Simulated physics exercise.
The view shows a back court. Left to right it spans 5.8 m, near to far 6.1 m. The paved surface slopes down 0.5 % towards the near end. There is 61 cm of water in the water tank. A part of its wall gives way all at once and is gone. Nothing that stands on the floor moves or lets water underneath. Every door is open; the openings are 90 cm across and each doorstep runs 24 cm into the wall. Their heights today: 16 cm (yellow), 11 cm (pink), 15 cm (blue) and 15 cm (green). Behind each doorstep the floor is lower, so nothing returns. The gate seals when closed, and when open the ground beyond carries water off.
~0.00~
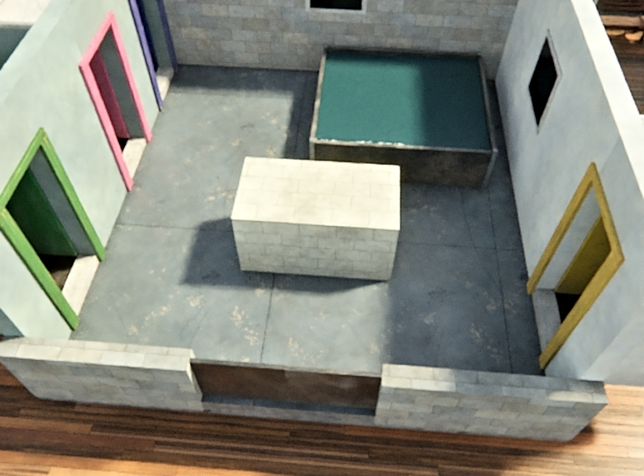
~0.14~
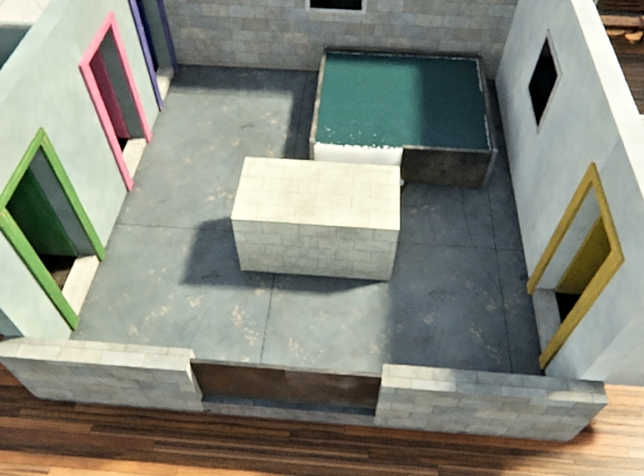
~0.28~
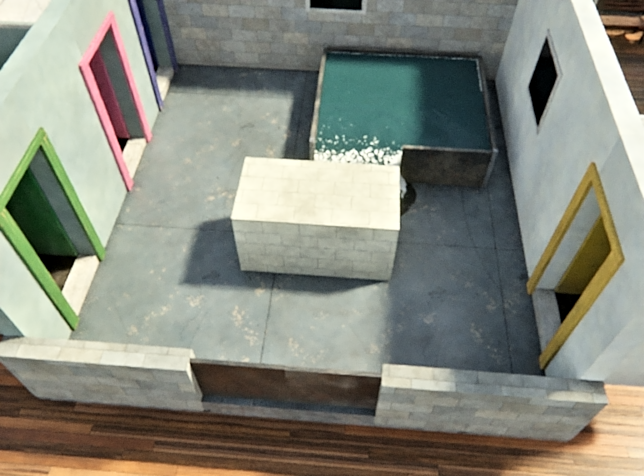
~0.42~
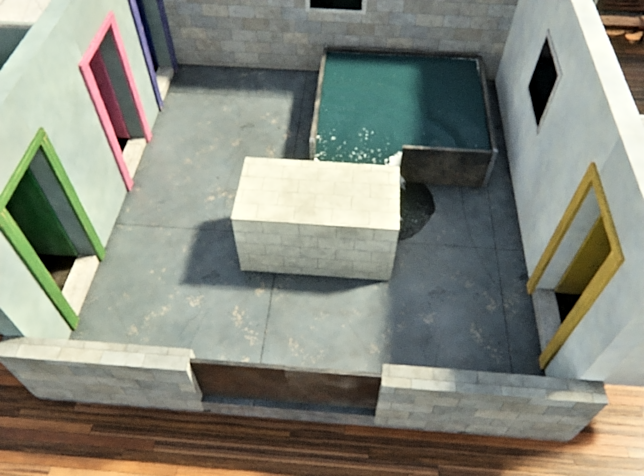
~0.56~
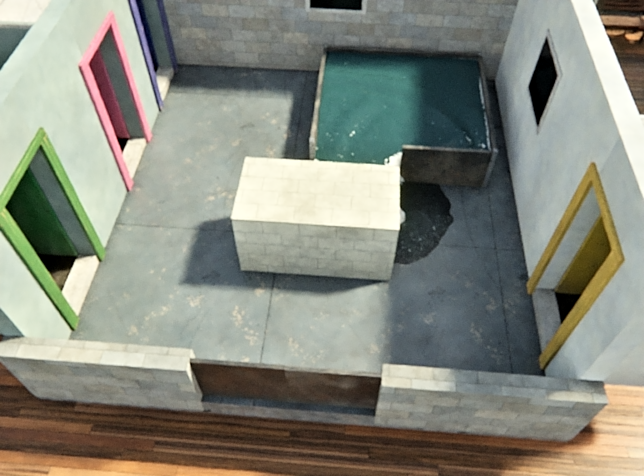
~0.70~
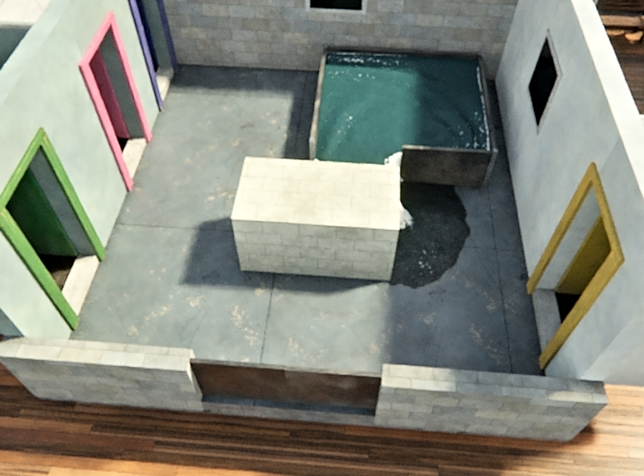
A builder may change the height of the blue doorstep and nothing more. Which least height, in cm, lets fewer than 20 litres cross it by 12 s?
It would have to be roughly 10 cm high.
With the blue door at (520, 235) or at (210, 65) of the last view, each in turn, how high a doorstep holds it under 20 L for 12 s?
About 19 and 14.5 cm.
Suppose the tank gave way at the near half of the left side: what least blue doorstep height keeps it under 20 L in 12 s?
Some 19 cm.
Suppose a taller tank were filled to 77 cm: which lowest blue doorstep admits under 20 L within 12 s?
Some 14.0 cm.
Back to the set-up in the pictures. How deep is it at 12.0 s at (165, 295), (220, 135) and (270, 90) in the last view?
About 9, 5 and 10 cm.
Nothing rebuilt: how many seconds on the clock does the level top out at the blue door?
Near 4.0 s.
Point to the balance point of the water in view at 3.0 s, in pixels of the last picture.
Around (367, 163).
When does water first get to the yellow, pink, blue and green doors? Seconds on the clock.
Yellow 1.4 s, pink 1.6 s, blue 2.2 s, green 2.2 s.
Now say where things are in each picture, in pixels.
In the first picture, still water, 61 cm deep, in the water tank at (402, 99); the blue door at (155, 38) is dry.
In the second picture, the front is at a hidden place, 0.2 m from the gap at a hidden place; 0.2 m2 of floor is wet, 61 cm left at the back.
In the third picture, the gap is at a hidden place, the front 0.7 m out at a hidden place; the back of the water tank holds 61 cm.
In the fourth picture, water pours out at a hidden place and has run 1.1 m, to (401, 234); about 13 cm deep outside, 61 cm at the back.
In the fifth picture, the gap is at a hidden place, the front 1.5 m out at (410, 256); the back of the water tank holds 61 cm.
In the sixth picture, the front is at (415, 281), 1.9 m from the gap at a hidden place; 2.5 m2 of floor is wet, 58 cm left at the back; 2.9 m in a straight line remain to the blue door at (155, 38).
After 1.4 s water covers 30 % of the floor, deepest (53 cm) near (343, 214); it has not reached the blue door.
After 3.0 s water covers 60 % of the floor, deepest (34 cm) near (344, 205); 11 cm at the blue door, 0 litres in over its 15 cm doorstep.
After 12.0 s water covers 100 % of the floor, deepest (17 cm) near (63, 356); 11 cm at the blue door, 2 litres in over its 15 cm doorstep.
At the blue door as built, the water arrived by 2.2 s and peaked near 13 cm at 4.2 s.
With a doorstep of 9 cm, 34 litres would have come in within the 12 s; with 12.5 cm, 7 litres. So under 20 litres takes about 10 cm.
